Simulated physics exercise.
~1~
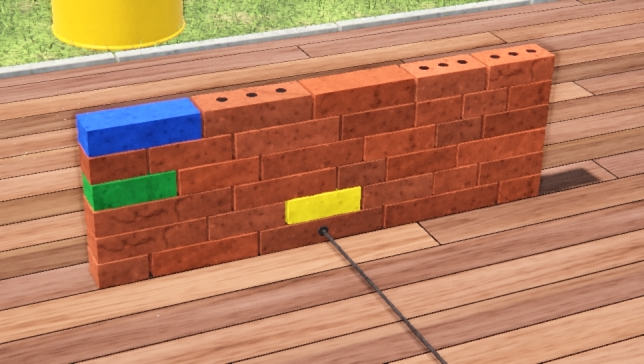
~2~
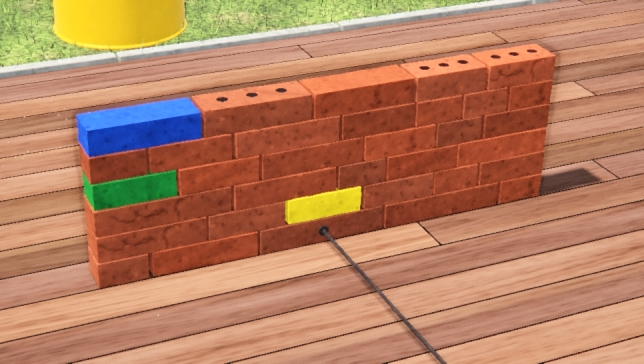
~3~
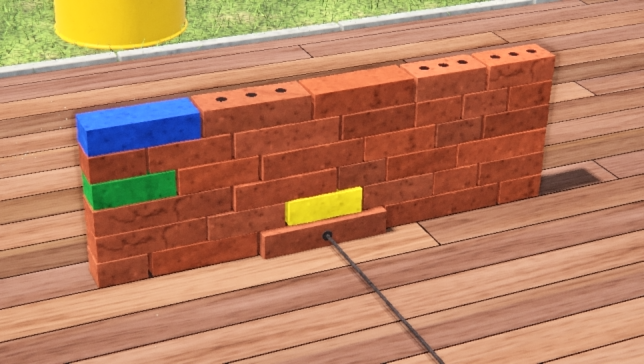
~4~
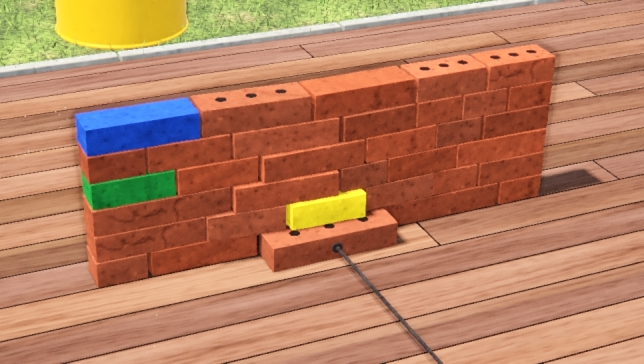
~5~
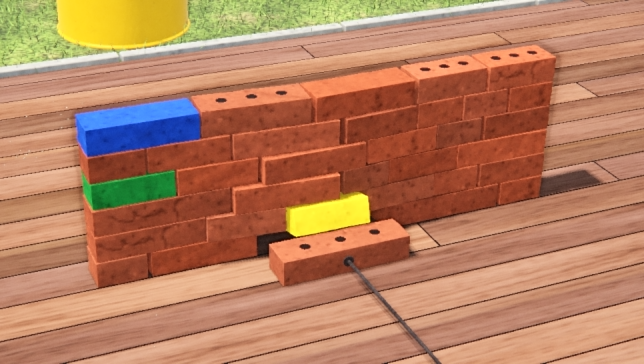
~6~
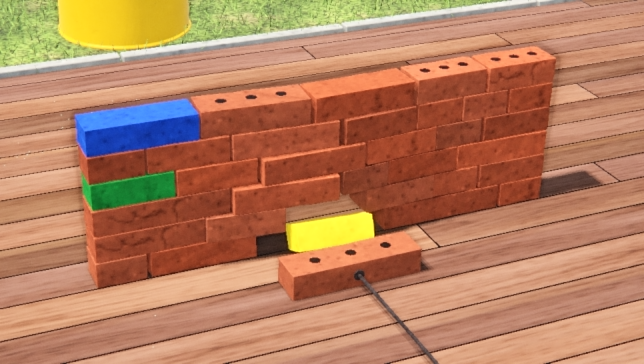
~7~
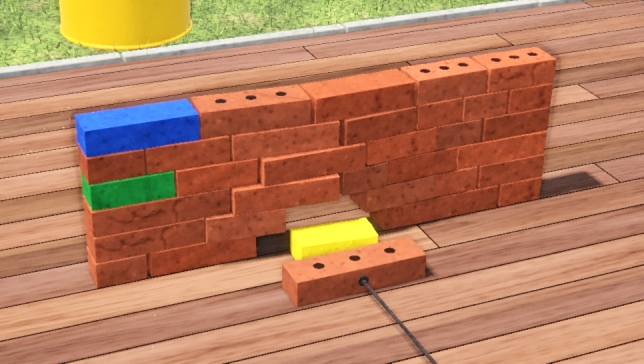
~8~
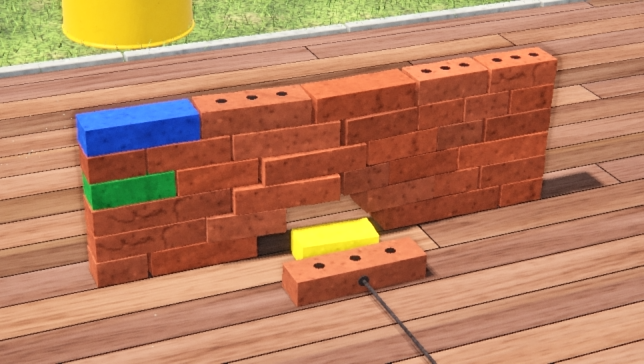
The clip shows a dark rod drawing a bottom brick forward out of a low brick wall on wooden decking; the yellow brick above tips and drops into the gap, while the blue and green bricks stay put and the wall remains standing around the hole.
